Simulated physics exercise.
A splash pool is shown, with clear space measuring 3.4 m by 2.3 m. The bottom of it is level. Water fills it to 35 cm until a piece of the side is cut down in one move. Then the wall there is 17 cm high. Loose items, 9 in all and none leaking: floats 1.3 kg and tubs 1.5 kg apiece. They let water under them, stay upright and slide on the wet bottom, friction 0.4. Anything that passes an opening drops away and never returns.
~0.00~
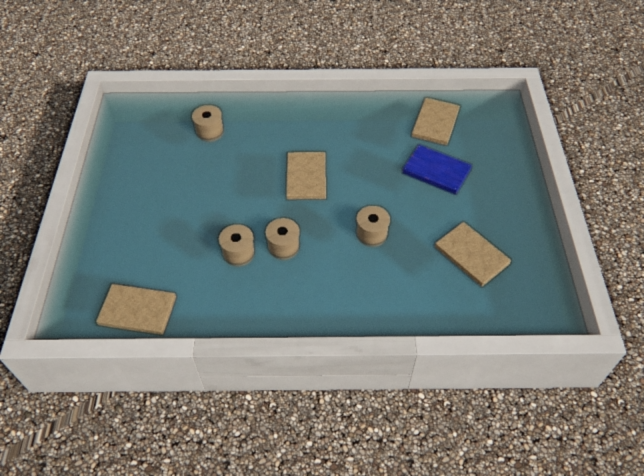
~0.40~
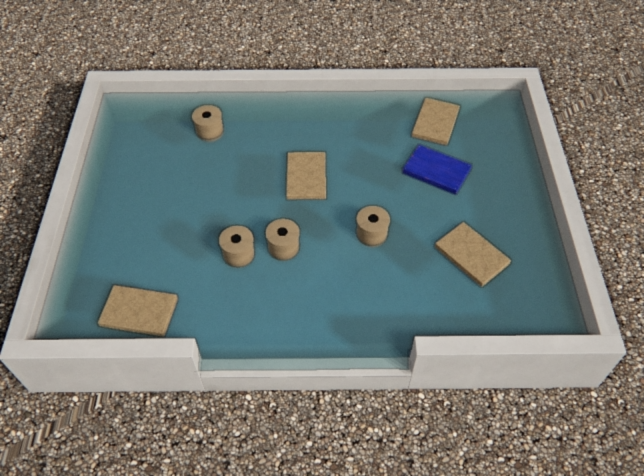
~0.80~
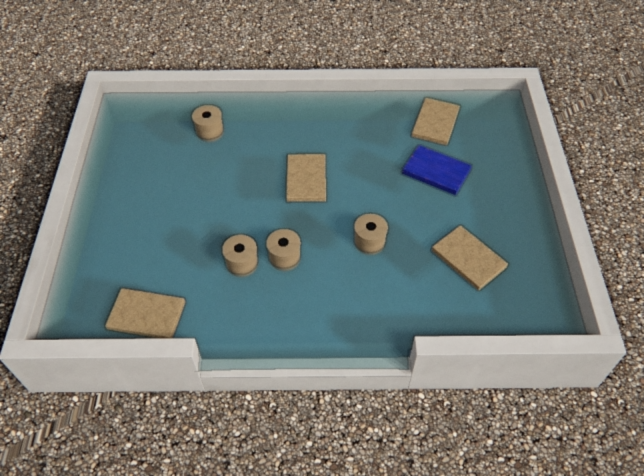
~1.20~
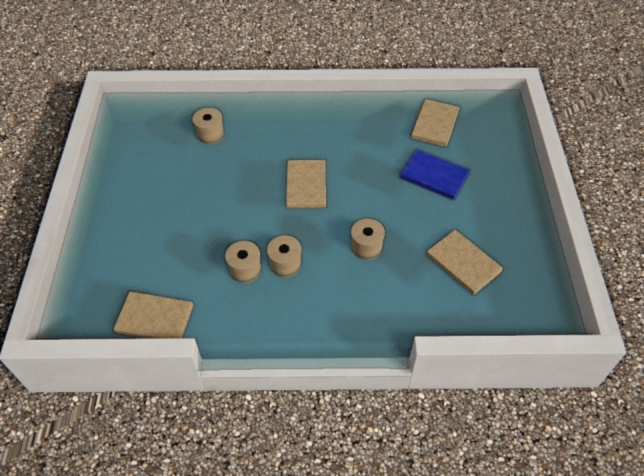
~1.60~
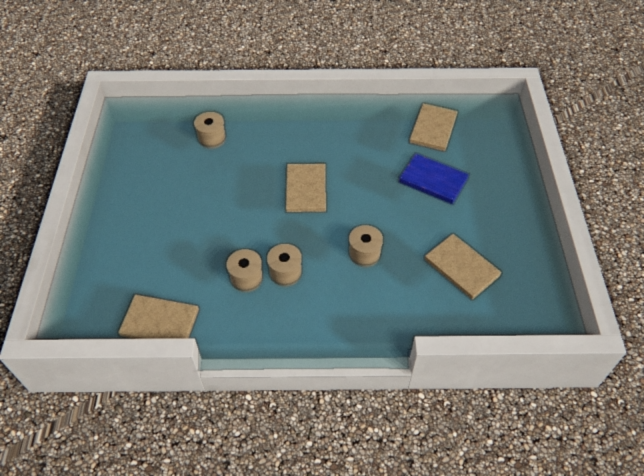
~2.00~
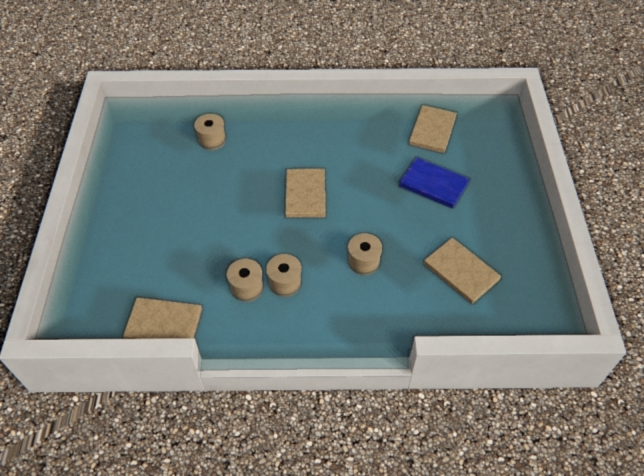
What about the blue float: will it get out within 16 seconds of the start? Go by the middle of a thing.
Contained.
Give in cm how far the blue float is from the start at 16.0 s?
It's about 50 cm away.
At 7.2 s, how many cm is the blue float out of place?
Shift by then: About 30 cm.
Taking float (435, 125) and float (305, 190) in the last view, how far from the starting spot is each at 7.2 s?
The shifts read 10 cm and 40 cm, in that sequence.
After 3.2 s the blue float is near (430, 181), 0.1 m from its start, afloat; 0 of 9 are out; 9 afloat.
After 7.2 s the blue float is near (425, 203), 0.3 m from its start, afloat; 0 of 9 are out; 9 afloat.
After 12.0 s the blue float is near (419, 216), 0.4 m from its start, afloat; 0 of 9 are out; 9 afloat.
After 16.0 s the blue float is near (415, 228), 0.5 m from its start, afloat; 0 of 9 are out; 9 afloat.
